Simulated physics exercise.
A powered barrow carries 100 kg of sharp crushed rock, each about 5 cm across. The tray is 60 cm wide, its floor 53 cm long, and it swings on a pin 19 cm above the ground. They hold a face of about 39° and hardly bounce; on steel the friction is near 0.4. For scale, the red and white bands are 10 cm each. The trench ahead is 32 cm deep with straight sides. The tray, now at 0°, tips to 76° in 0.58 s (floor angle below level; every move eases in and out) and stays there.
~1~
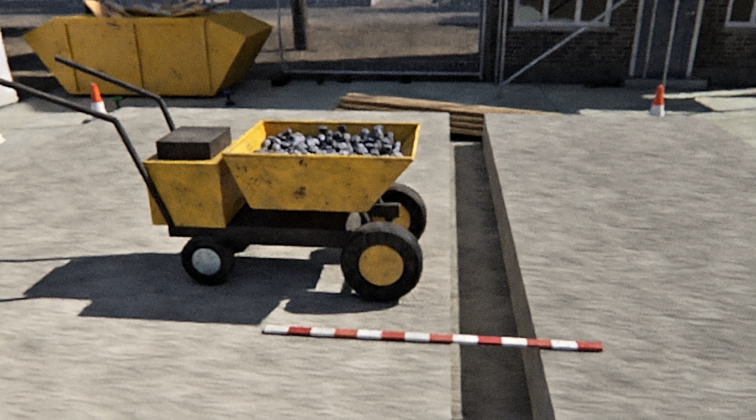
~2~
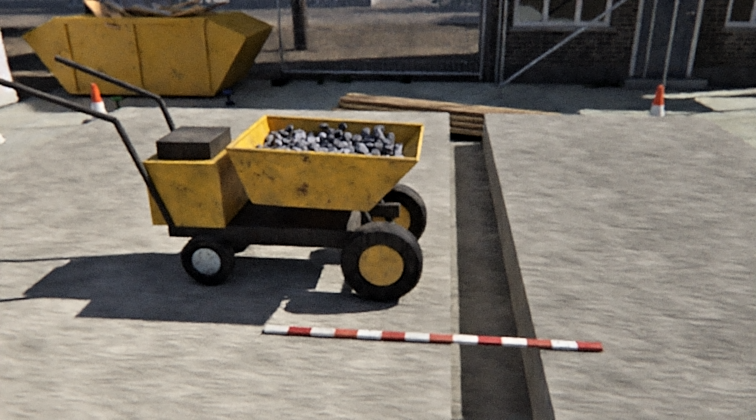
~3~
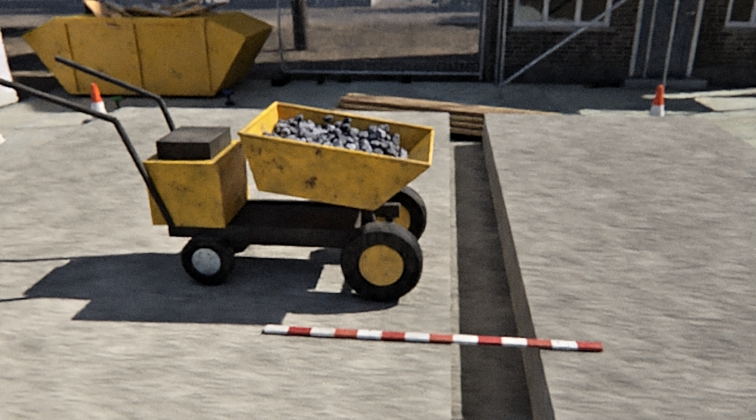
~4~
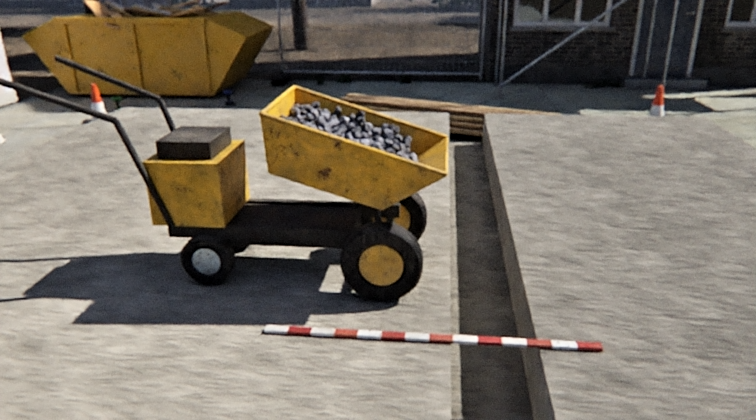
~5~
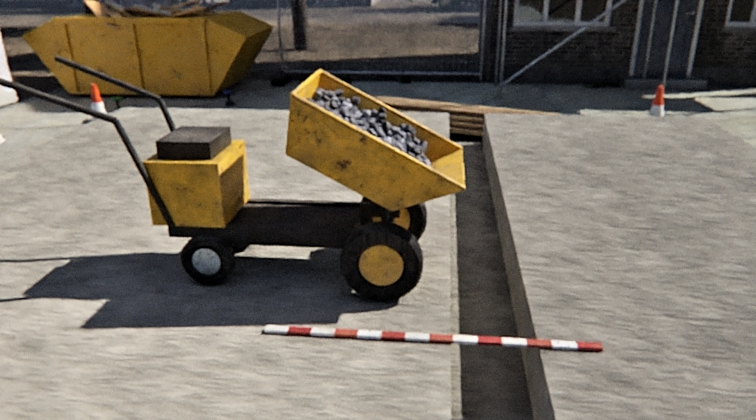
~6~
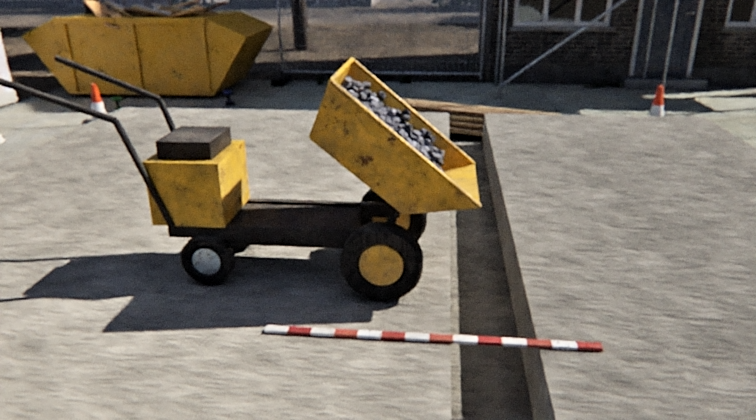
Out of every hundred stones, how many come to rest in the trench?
Close to 31 in a hundred.
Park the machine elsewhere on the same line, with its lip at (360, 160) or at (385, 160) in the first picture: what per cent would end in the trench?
First some 80, then 55 per cent.
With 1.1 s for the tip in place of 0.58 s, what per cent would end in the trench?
It would be near 55 per cent.
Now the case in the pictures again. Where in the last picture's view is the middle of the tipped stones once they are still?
Near (559, 275).
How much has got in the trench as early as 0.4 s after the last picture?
About 10 per cent by then.
Then, 0.1 s after the last picture the floor is at 63°, 100 % in the tray; the foremost stones are at (483, 209).
Then, 0.4 s after the last picture the floor is at 76°, 58 % in the tray, 10 % in the trench, 32 % past the trench; the foremost stones are at (571, 279).
Then, 0.7 s after the last picture the floor is at 76°, 8 % in the tray, 22 % in the trench, 71 % past the trench; the foremost stones are at (737, 272).
Then, 2.7 s after the last picture the floor is at 76°, 0 % in the tray, 31 % in the trench, 69 % past the trench; the foremost stones are past the picture's edge.
